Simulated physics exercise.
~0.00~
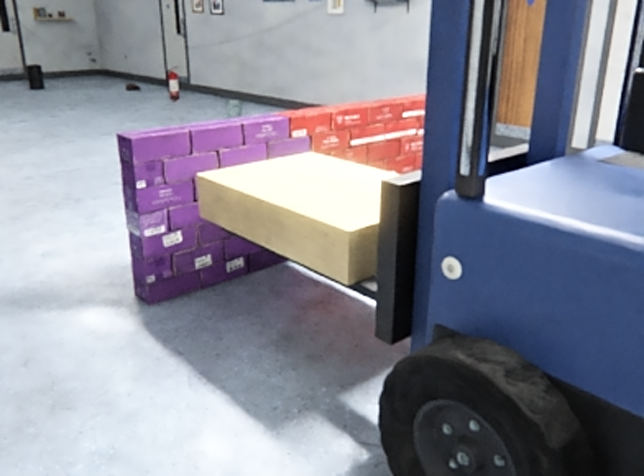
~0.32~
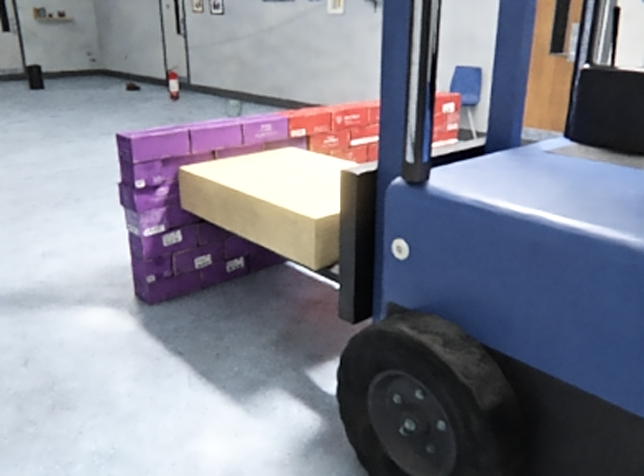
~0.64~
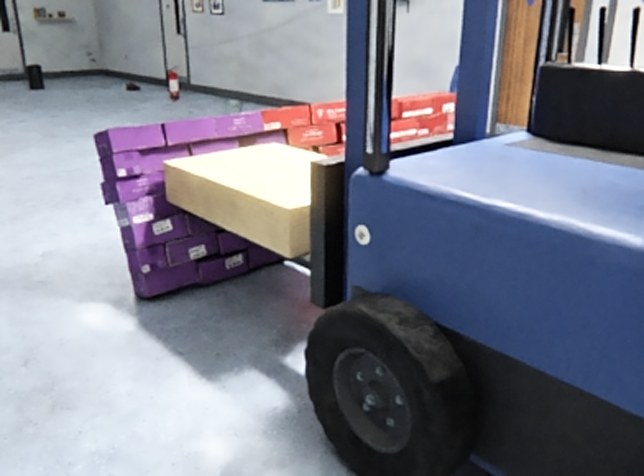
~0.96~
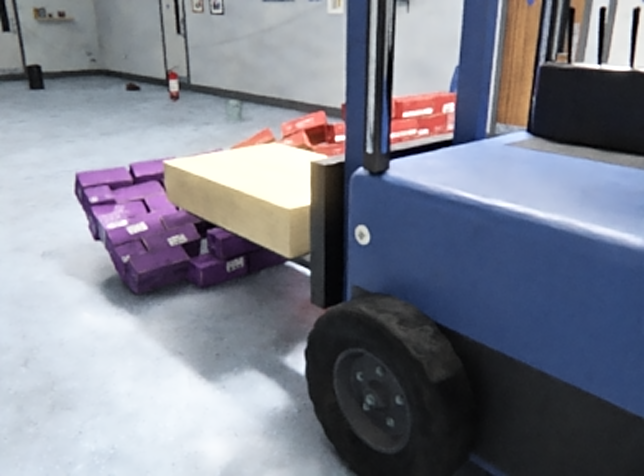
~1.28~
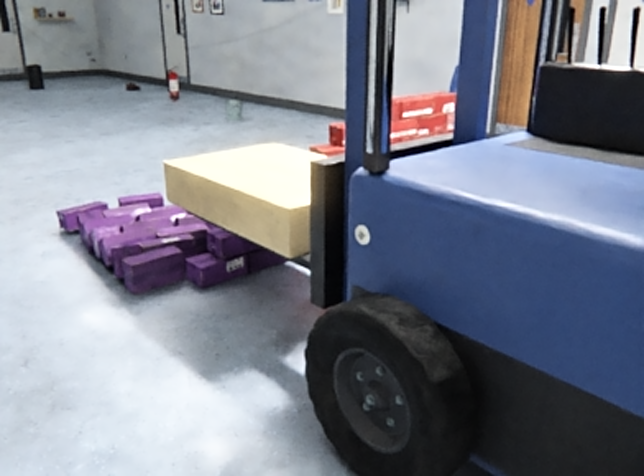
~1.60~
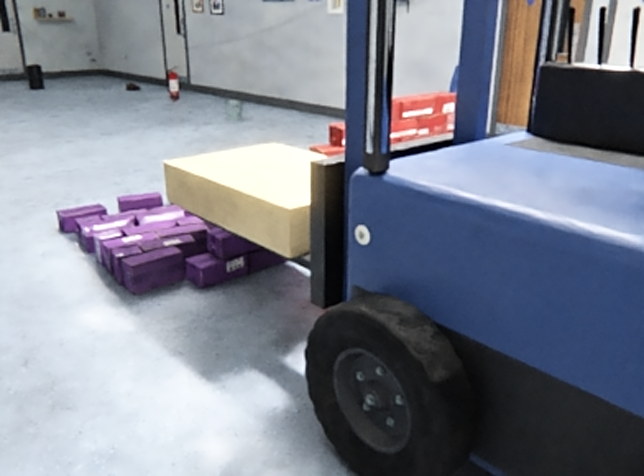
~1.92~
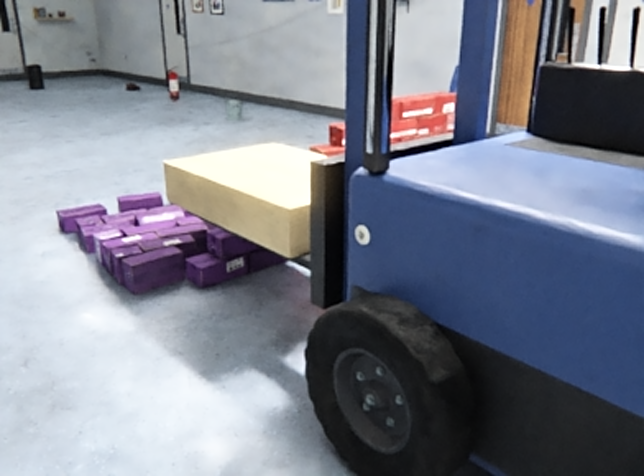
Blue forklift carrying a pale block pushing into a purple and red box wall, toppling the purple end, most red boxes left standing.
